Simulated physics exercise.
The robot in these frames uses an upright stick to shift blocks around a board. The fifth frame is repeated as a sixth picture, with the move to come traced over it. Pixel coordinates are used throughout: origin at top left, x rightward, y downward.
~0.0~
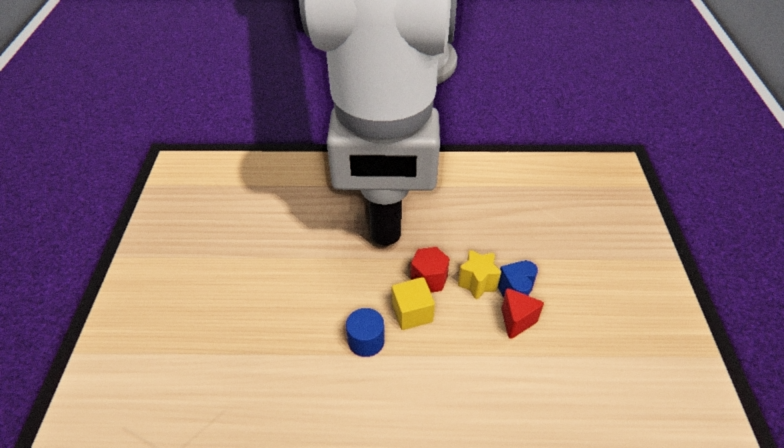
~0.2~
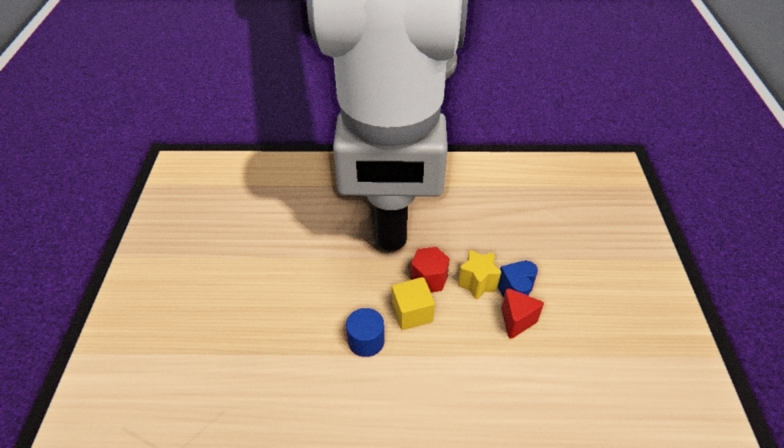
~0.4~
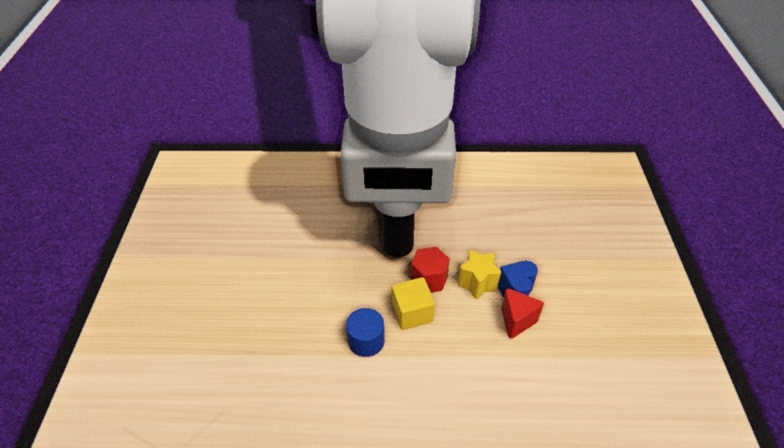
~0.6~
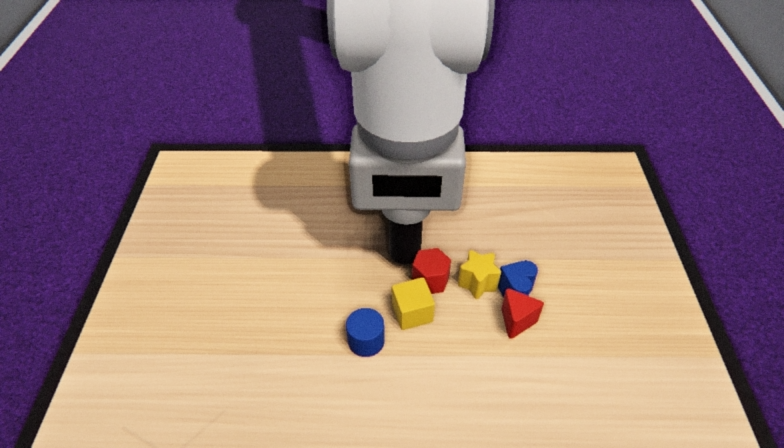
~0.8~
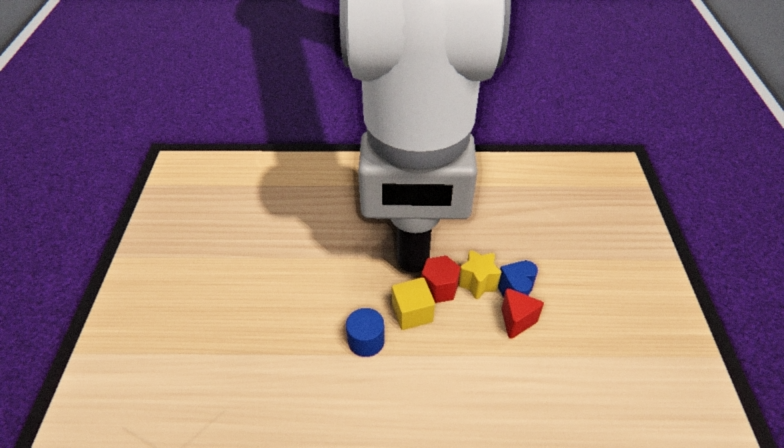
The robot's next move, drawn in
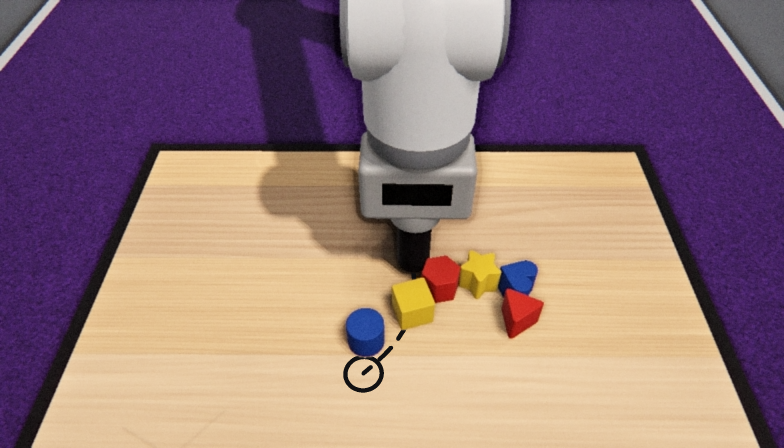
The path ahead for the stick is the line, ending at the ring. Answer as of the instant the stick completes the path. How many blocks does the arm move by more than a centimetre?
Three or more.
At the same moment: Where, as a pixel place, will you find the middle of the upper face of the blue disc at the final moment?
The centre of its top face lies at (332, 337).
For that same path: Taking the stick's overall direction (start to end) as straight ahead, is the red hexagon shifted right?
No, I don't think so.
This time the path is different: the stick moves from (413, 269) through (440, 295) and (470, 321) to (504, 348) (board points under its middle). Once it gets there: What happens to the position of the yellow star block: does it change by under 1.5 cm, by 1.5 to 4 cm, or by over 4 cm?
The yellow star block moves under 1.5 cm.
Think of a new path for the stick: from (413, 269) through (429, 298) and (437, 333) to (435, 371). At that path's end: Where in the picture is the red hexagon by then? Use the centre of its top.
My best guess is (474, 303).
The line goes from (413, 269) via (413, 305) and (396, 341), ending at (364, 373).
What follows on the original path. One third of the way, stick at (413, 297); yellow four-sided block at (407, 317), turned 15° clockwise; red hexagon at (450, 287), turned 60° anticlockwise.
Two thirds of the way, stick at (396, 334); blue disc at (358, 327); yellow four-sided block at (394, 358), turned 15° clockwise; red hexagon at (450, 287), turned 60° anticlockwise.
At the end, stick at (363, 366); blue disc at (332, 337); yellow four-sided block at (385, 385), turned 20° anticlockwise; red hexagon at (450, 287), turned 60° anticlockwise; yellow star block unmoved.
